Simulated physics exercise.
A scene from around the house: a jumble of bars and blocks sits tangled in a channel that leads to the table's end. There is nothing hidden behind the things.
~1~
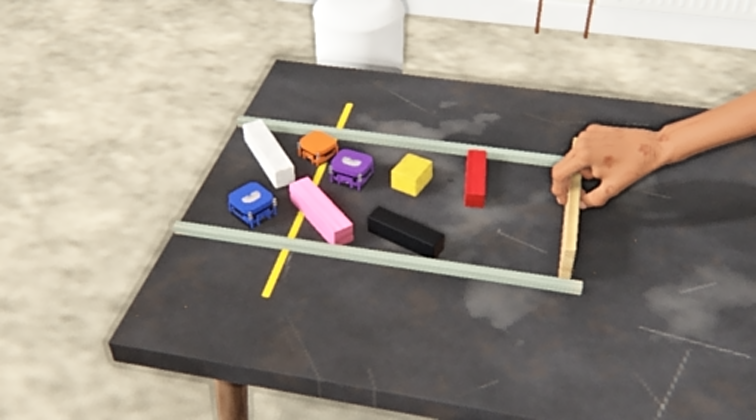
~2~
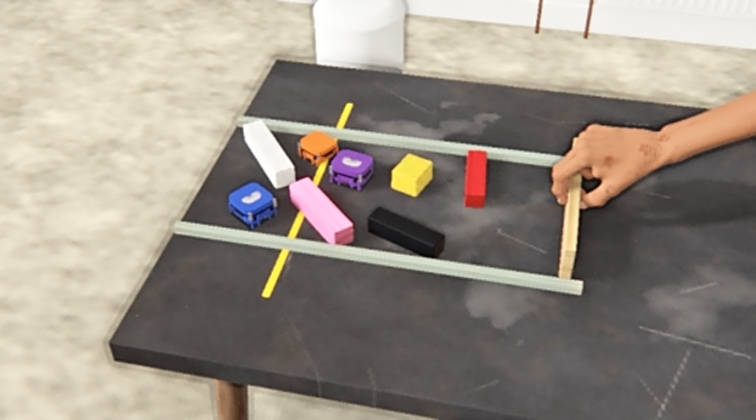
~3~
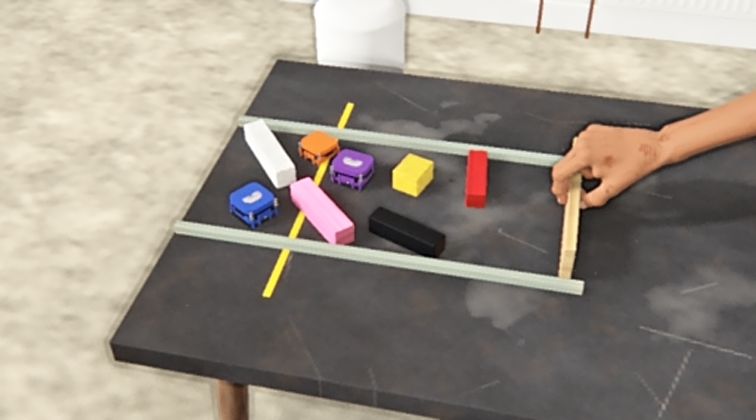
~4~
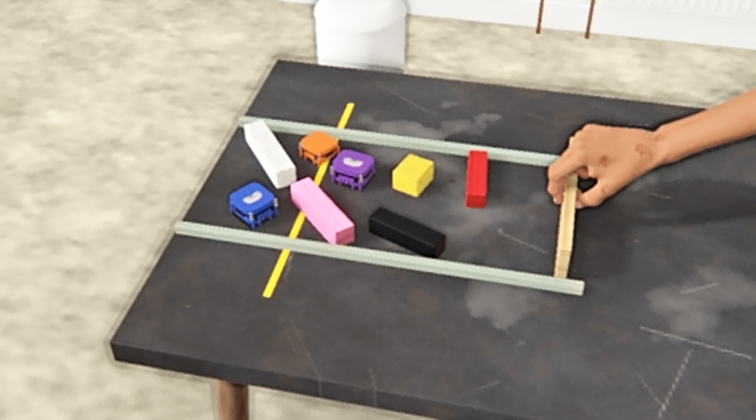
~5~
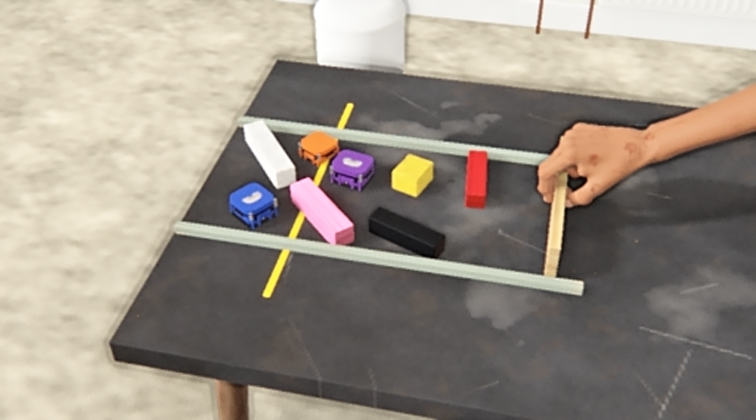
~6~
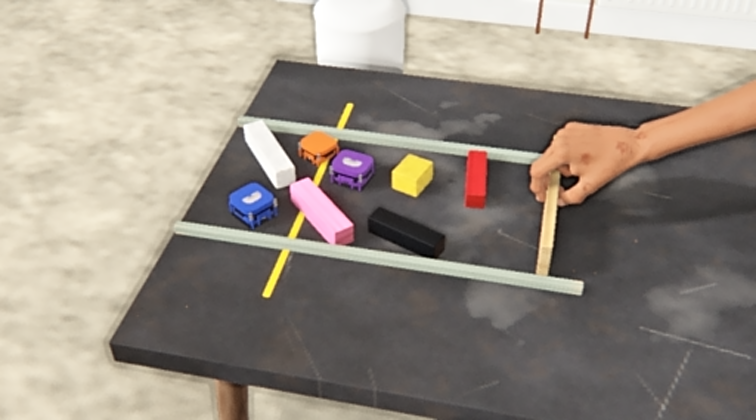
A hand sliding a wooden board slightly left between two rails on a dark table, the colourful bars and blocks staying still.
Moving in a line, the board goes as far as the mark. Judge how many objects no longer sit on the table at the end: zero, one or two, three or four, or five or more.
No longer on the table: Zero.
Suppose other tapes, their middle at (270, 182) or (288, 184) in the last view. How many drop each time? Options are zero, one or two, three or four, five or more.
First tape: Just one or two; second: Just one or two.
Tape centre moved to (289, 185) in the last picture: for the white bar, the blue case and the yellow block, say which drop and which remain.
White bar - goes down, blue case - stays in place, yellow block - stays in place.
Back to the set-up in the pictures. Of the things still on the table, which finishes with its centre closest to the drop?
That's the white bar.
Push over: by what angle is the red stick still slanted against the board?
Roughly 0°.
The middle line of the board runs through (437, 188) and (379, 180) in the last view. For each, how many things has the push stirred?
3 and 6.
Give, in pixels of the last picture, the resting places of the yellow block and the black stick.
The yellow block stops around (290, 160); the black stick around (286, 197).
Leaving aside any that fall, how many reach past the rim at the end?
Overhanging ones - 0.
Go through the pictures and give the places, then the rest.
In the first frame, white bar (269, 153); blue case (252, 206); orange case (318, 149); board (572, 206); tape (313, 188).
In the second frame, blue case (252, 206); purple case (352, 170).
In the third frame, orange case (319, 149); pink stick (322, 212).
In the fourth frame, white bar (270, 153); red stick (477, 178).
In the fifth frame, blue case (253, 206); yellow block (413, 175).
In the sixth frame, white bar (269, 153); blue case (253, 206); orange case (319, 149); board (551, 204); tape (314, 188).
A little later, none off yet; white bar at rest near (269, 153); blue case at rest near (253, 206); orange case at rest near (319, 149).
Next, none off yet; white bar at rest near (269, 153); blue case at rest near (253, 206); orange case moving near (313, 147).
When it is over, the number that fall off is zero.
